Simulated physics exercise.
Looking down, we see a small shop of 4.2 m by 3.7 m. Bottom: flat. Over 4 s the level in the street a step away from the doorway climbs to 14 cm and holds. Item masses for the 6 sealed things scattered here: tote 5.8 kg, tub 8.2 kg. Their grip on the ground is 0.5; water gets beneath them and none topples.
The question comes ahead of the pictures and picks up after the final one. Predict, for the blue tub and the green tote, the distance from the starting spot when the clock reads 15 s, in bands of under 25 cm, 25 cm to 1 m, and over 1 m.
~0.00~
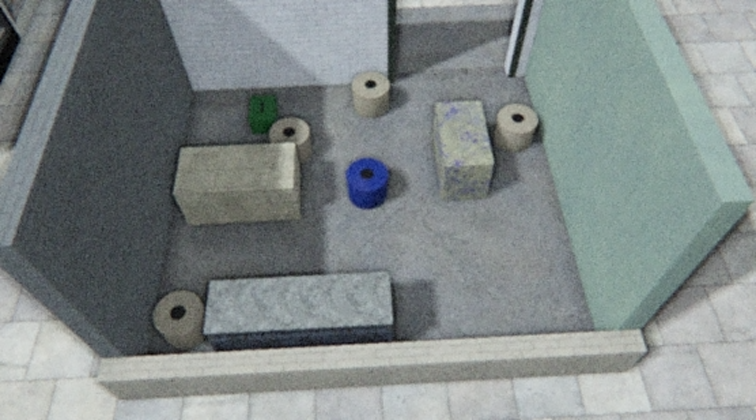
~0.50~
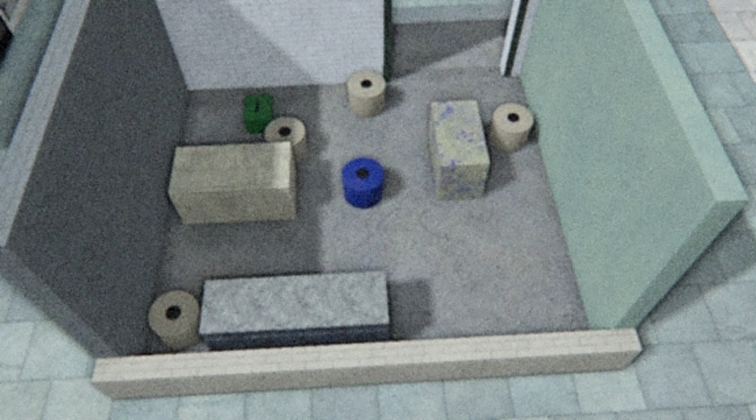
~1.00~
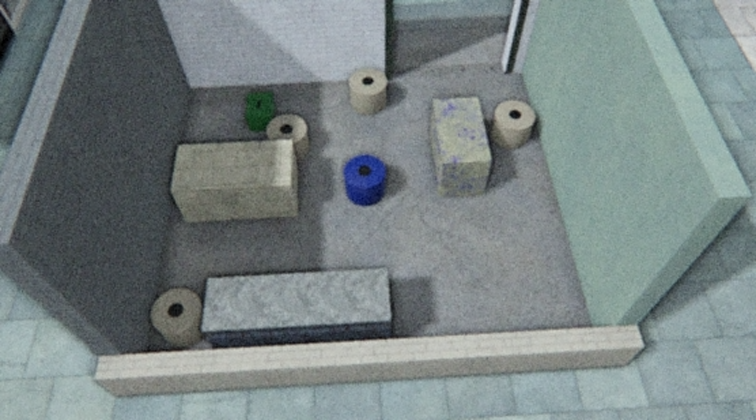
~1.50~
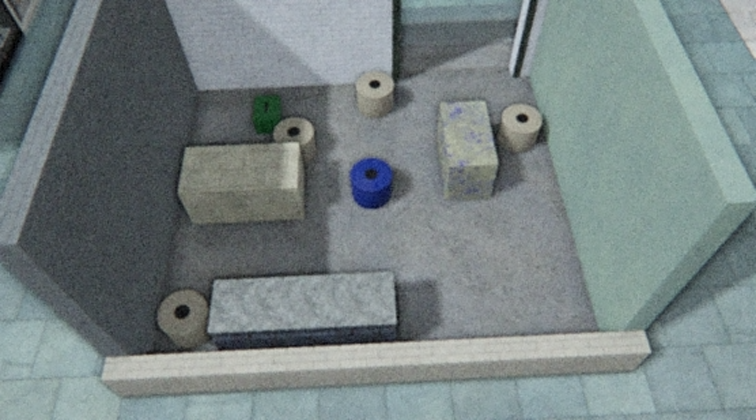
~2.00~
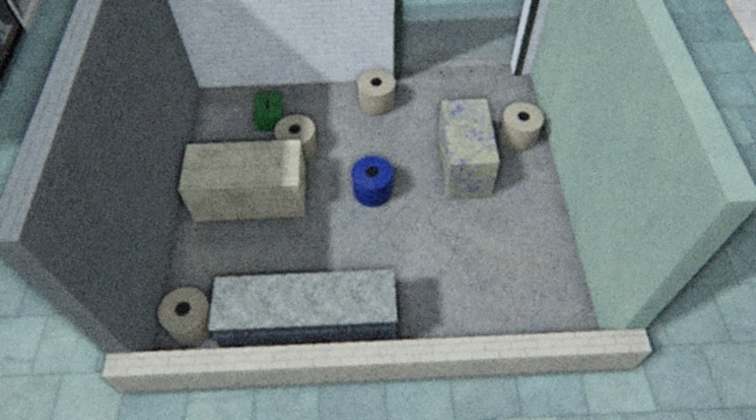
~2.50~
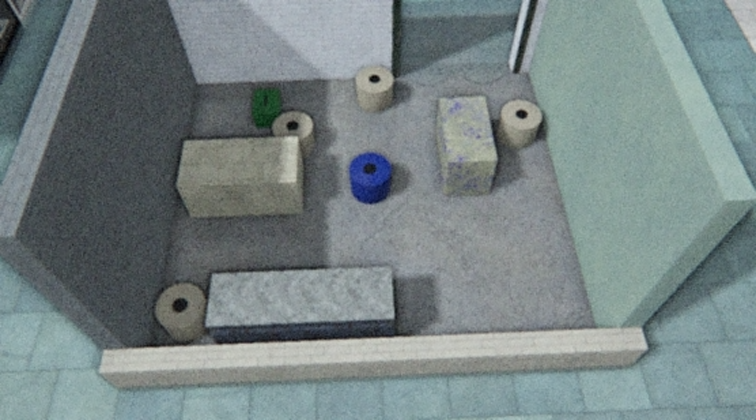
At 15 s, blue tub over 1 m, green tote 25 cm to 1 m.
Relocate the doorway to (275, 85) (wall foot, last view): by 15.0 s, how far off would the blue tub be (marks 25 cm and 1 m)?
So the blue tub is well away by then.
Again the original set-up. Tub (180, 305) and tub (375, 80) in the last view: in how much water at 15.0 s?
I'd estimate 11 cm for the first and 6 cm for the second.
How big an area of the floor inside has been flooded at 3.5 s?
Roughly 1.5 m2.
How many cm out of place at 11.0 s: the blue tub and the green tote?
By then roughly 60 cm and 0 cm, respectively.
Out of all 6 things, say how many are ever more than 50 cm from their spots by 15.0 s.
The total is 4.
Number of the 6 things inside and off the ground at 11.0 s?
The count is 2.
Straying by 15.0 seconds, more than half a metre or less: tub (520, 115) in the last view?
It is beyond.
After 3.5 s the blue tub is near (370, 169), 0.0 m from its start, aground; the green tote is near (266, 101), 0.0 m from its start, aground; 0 afloat.
After 6.8 s the blue tub is near (364, 179), 0.1 m from its start, aground; the green tote is near (266, 101), 0.0 m from its start, aground; 0 afloat.
After 11.0 s the blue tub is near (318, 199), 0.7 m from its start, afloat; the green tote is near (266, 101), 0.0 m from its start, aground; 2 afloat.
After 15.0 s the blue tub is near (191, 214), 1.9 m from its start, afloat; the green tote is near (326, 82), 0.8 m from its start, afloat; 6 afloat.
